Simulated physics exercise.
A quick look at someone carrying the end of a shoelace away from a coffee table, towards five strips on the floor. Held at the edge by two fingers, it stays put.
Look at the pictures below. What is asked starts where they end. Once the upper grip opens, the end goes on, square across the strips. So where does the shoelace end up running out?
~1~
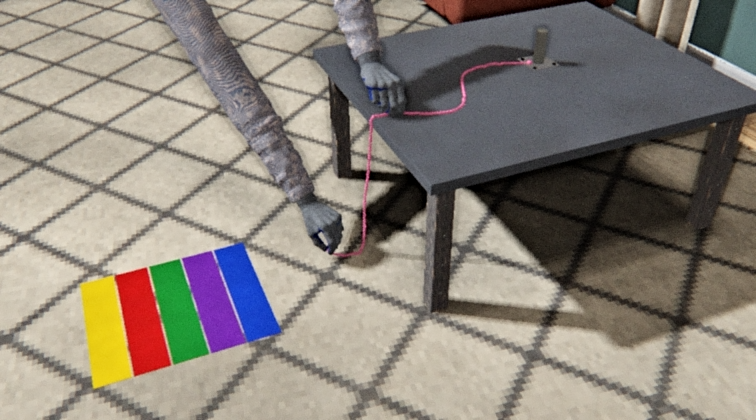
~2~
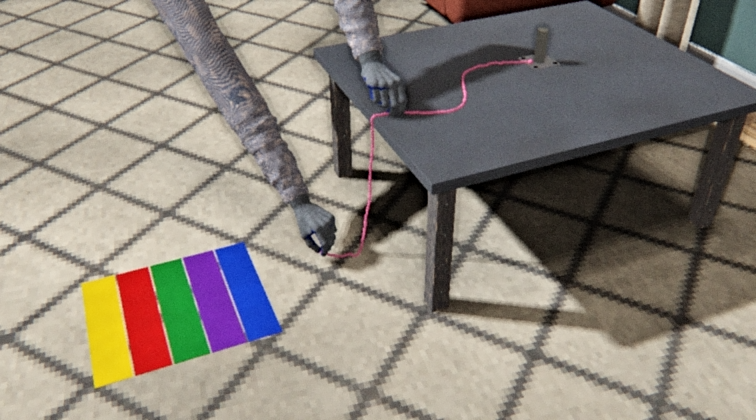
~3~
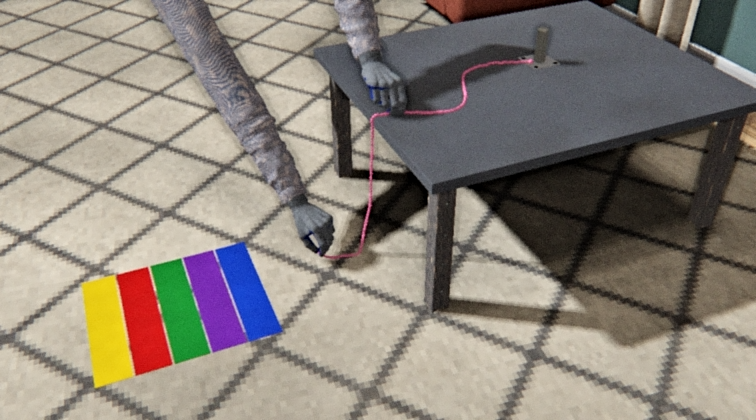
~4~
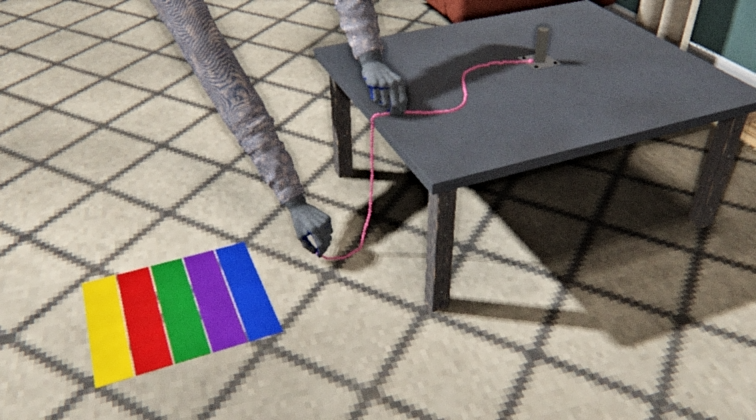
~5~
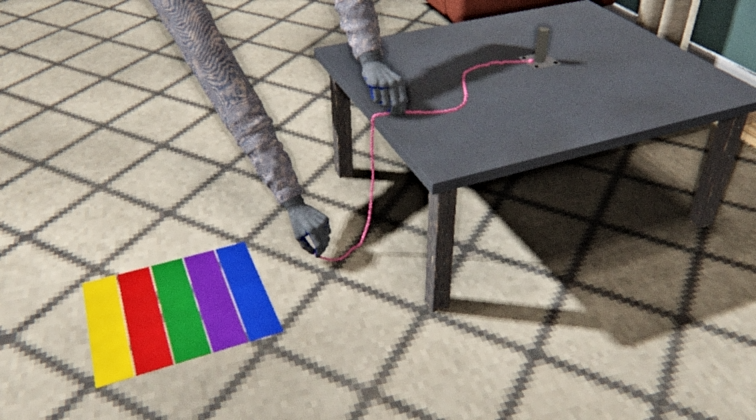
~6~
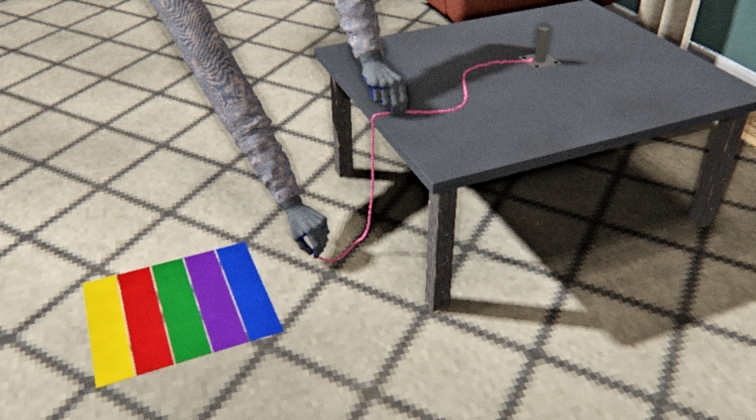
Over green.
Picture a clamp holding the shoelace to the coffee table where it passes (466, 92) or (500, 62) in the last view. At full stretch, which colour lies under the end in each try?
One at a time: Purple and green.
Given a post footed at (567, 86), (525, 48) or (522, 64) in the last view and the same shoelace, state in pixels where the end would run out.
Going by the last picture, roughly (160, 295), (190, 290) and (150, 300).
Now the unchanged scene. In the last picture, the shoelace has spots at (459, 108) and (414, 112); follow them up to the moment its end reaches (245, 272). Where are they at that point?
(404, 102) and (372, 123).
Soon after, end near (245, 272); over blue.
Then, end near (202, 284); over purple.
At full stretch, end near (176, 291); over green. It gets as far as the green strip.
